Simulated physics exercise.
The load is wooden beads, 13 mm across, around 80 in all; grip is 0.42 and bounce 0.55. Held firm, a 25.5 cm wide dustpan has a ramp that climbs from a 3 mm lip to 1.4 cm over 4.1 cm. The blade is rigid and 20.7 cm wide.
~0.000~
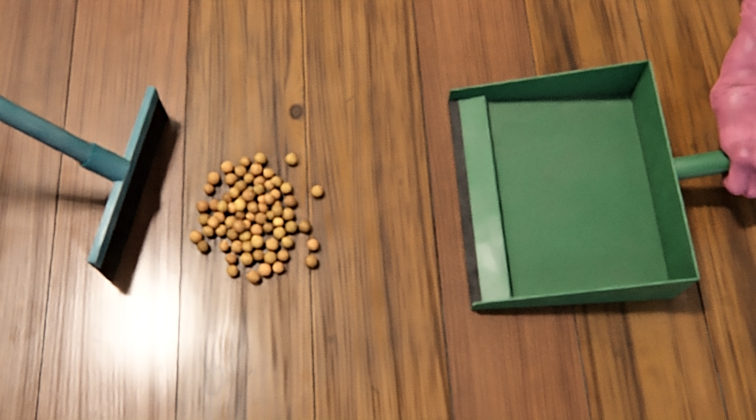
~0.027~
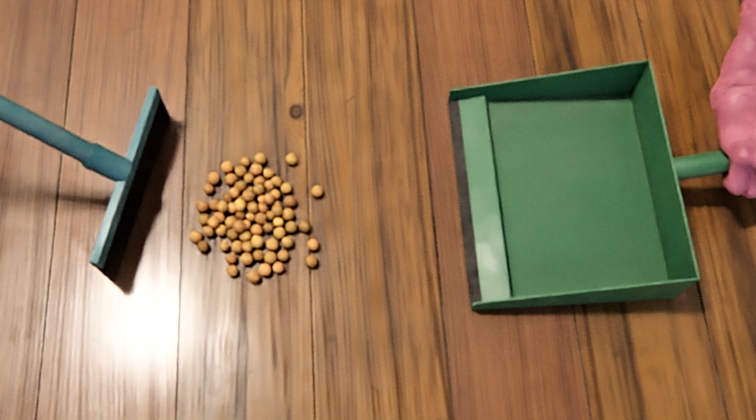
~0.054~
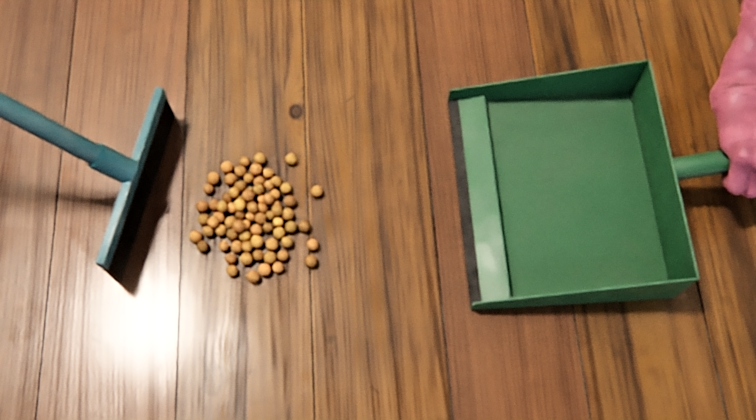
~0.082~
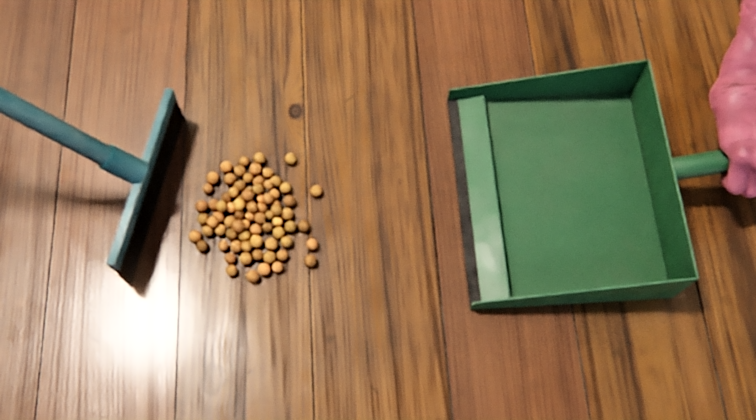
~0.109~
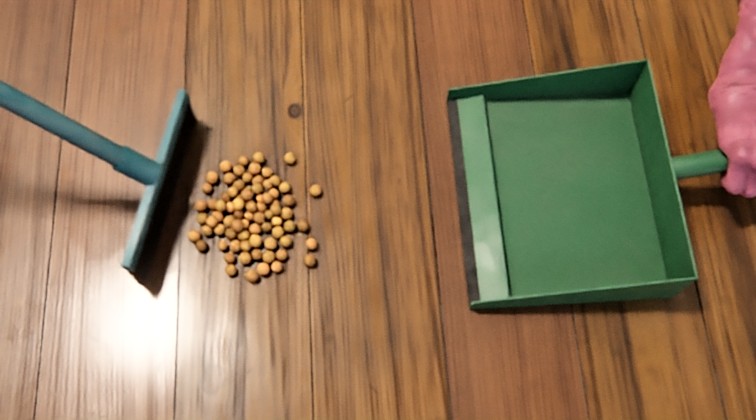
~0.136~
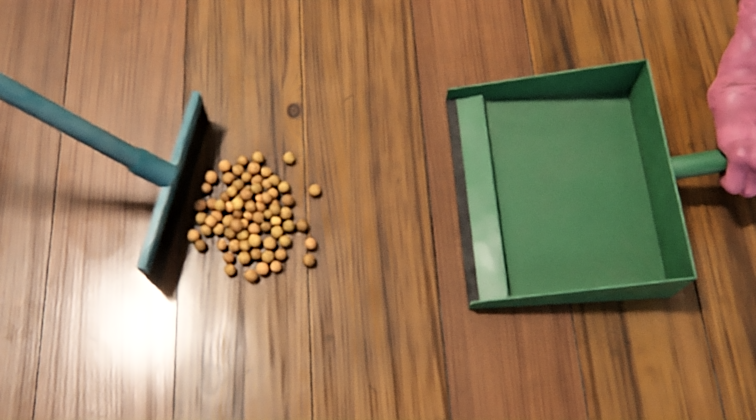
A pink-gloved hand holding a green dustpan still on a wooden floor while a teal blade slides rightward to a pile of beads.
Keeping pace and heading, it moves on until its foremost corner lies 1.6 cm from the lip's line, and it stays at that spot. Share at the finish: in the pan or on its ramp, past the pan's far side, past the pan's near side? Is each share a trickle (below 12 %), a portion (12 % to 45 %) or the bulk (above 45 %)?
In order: Pan: A modest portion lands there. Far side: A scattering lands there. Near side: A modest portion lands there.
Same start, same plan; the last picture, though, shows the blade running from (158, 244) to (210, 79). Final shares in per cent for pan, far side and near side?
Pan: 5, far side: 5, near side: 5.
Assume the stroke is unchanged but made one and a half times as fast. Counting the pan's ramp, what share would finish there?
In that case roughly 25 percent.
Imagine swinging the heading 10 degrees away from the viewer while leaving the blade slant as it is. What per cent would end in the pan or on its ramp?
Estimate: 10 % in pan or on ramp.
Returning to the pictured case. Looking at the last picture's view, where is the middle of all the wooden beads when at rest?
Centre at rest: Approx. (457, 247) px.
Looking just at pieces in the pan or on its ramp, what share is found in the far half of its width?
I'd put it at around 30 per cent.
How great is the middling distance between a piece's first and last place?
24 cm or so.
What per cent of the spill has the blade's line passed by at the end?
Near 5 percent, give or take.
Then, at 0.36 s, middle of the blade 17 cm from the lip; 0 % over the lip, far side 0 %, near side 5 %.
After 0.51 s, middle of the blade 8 cm from the lip; 0 % over the lip, far side 0 %, near side 10 %.
After 0.78 s, middle of the blade 4 cm from the lip; 20 % over the lip, far side 0 %, near side 20 %.
In the end, at 1.4 s, pan 20 %, far side 0 %, near side 20 %, in front of the lip or behind the blade 60 %.
